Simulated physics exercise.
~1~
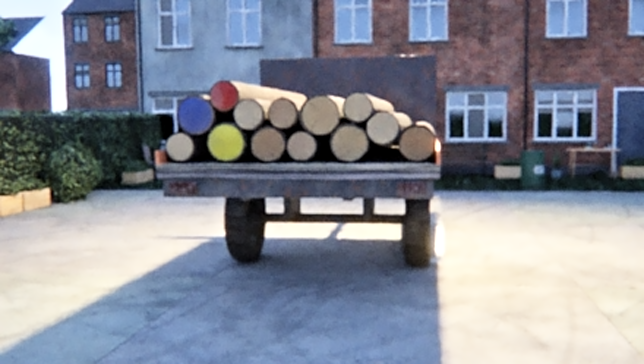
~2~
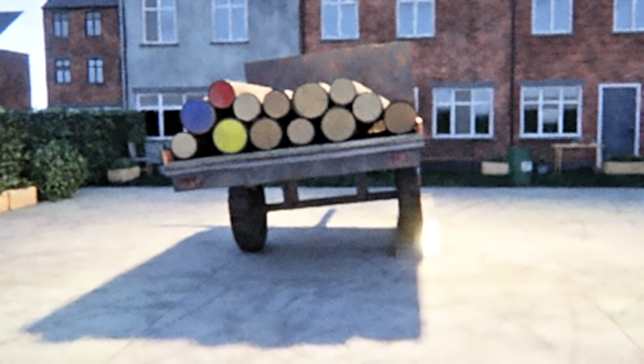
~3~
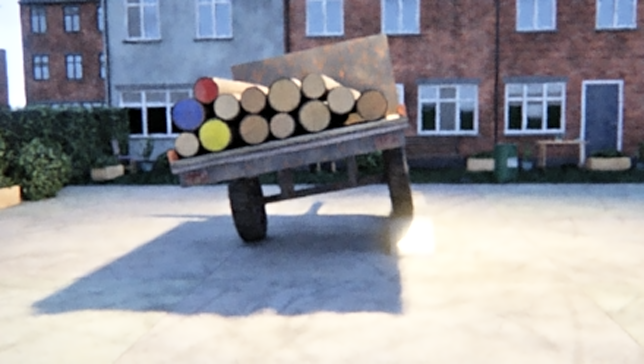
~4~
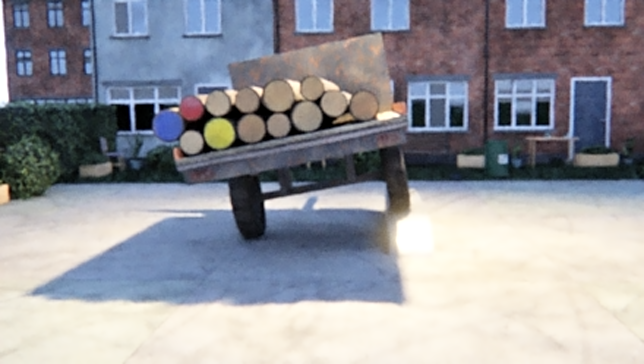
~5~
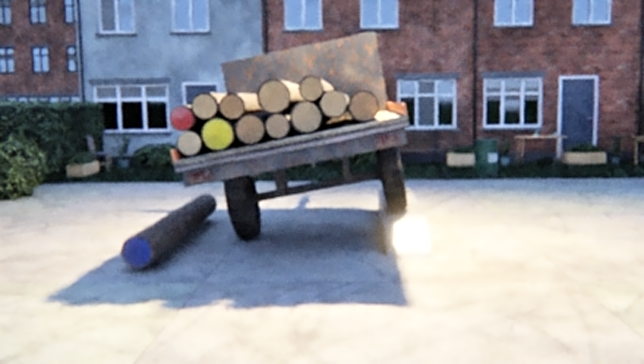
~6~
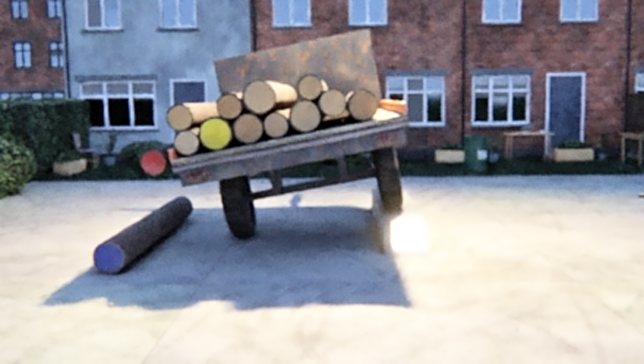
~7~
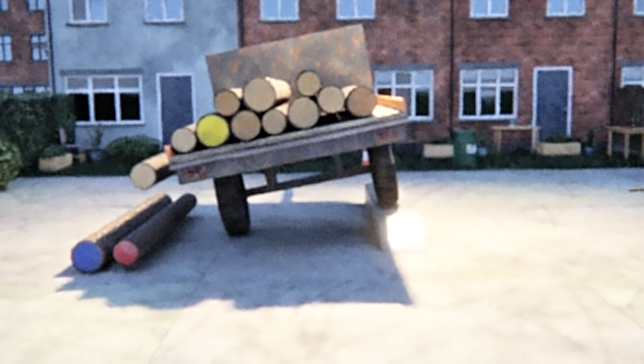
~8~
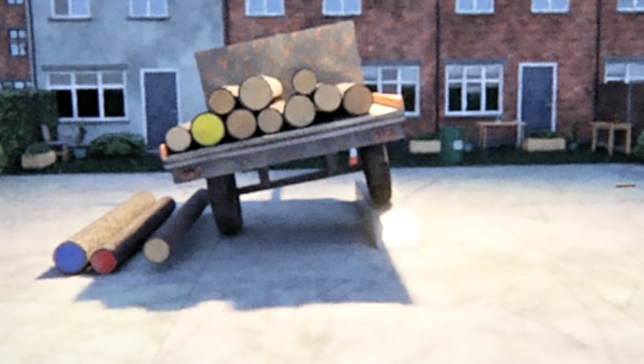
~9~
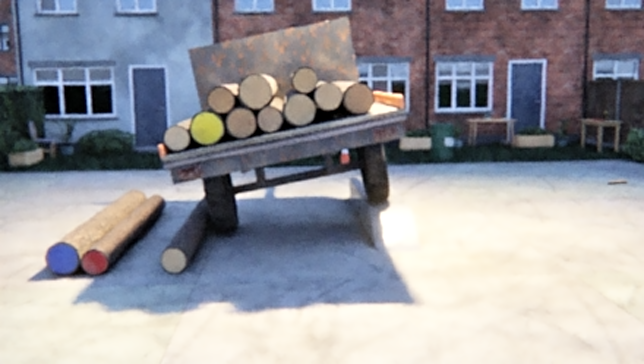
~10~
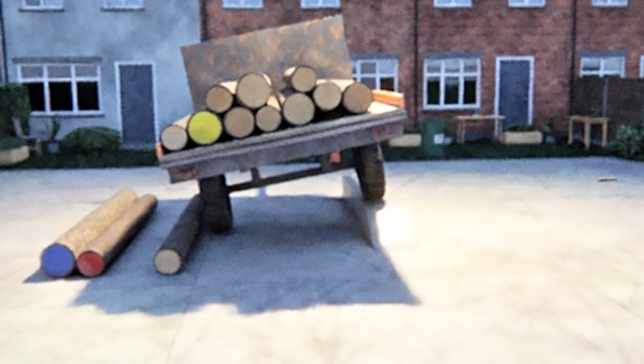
In a paved yard before a hedge and brick and grey houses, a flat trailer is seen from behind, the view drifting slightly sideways. It carries a low stack of timber poles with pale ends, plus blue, red and yellow ones toward the left. The trailer tilts to the left as its right wheel rises, and the load leans that way. The blue pole drops off the left side first, then the red one, followed by a plain pole. The three come to rest on the ground at left, while the yellow pole and the others stay on the tilted deck.
